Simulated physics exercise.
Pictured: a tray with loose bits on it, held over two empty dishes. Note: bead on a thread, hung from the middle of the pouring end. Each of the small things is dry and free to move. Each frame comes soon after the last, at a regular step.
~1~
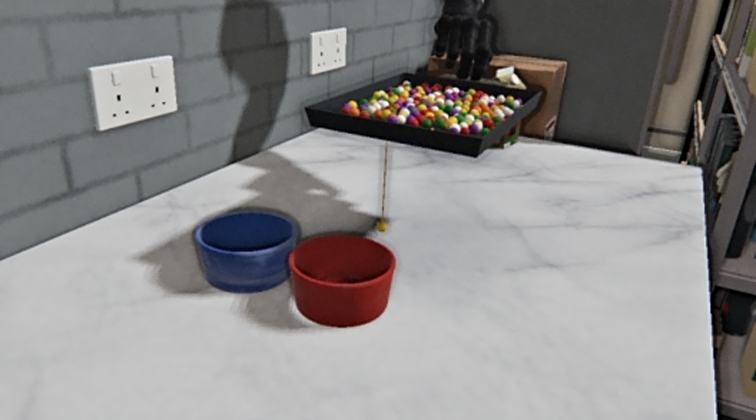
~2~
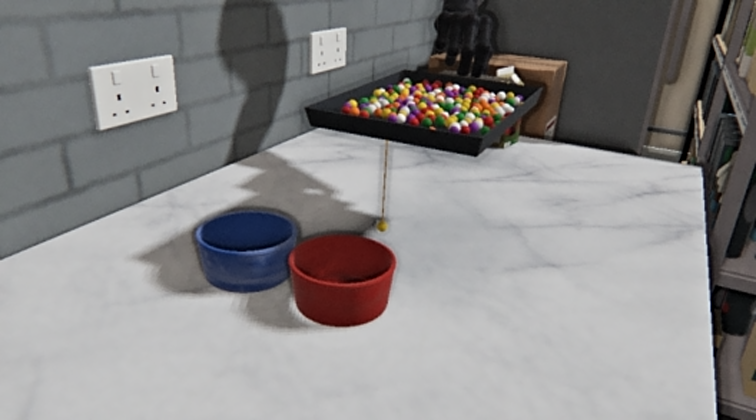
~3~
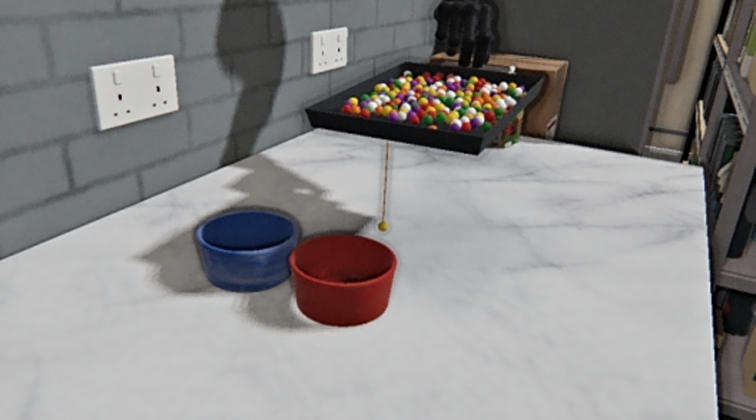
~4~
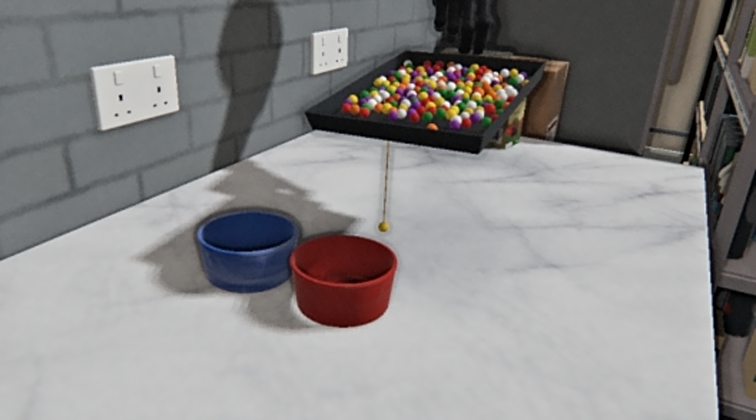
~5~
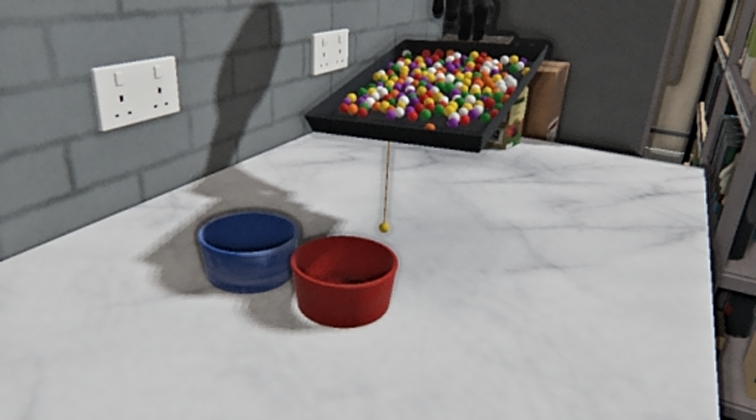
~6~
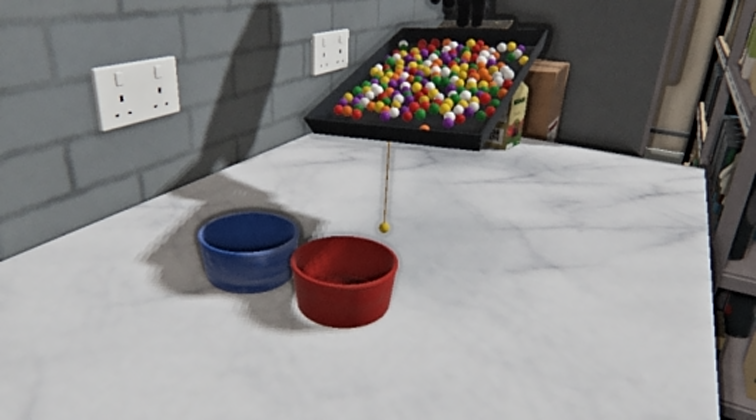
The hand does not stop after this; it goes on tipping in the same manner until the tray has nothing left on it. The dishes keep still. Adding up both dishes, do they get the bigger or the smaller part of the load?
Most of it finds a dish.
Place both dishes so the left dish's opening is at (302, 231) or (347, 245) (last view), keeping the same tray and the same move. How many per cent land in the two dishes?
Some 80 percent in the first case, 60 percent in the second.
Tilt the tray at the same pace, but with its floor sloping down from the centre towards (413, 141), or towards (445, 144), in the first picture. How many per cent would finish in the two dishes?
The first try yields 30 percent and the second 0 percent.
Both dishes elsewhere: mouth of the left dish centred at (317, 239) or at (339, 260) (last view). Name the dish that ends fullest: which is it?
The one at left the first time, the one at left the second.
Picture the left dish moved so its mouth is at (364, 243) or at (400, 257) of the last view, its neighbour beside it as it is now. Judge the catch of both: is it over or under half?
For the two tries in order: Not as much as half, not as much as half.
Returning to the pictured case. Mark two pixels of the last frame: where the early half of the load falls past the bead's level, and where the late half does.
It goes through near (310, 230) first, then near (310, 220).
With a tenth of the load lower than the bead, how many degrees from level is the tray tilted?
Somewhere near 65 degrees, I'd say.
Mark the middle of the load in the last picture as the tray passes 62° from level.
Look close to (358, 115) in the last picture.
Soon after the last picture, tray tipped steeply; most on the tray; a stray few in the right dish; a stray few in the left dish; a stray few outside both; a small part in the air.
A little later, tray tipped past a quarter turn; a small part on the tray; about half in the right dish; about a quarter in the left dish; about a quarter outside both; a small part in the air.
Later still, tray tipped past a quarter turn; about half in the right dish; about a quarter in the left dish; about a quarter outside both.
By the end, tray tipped past a quarter turn; about half in the right dish; about a quarter in the left dish; about a quarter outside both.
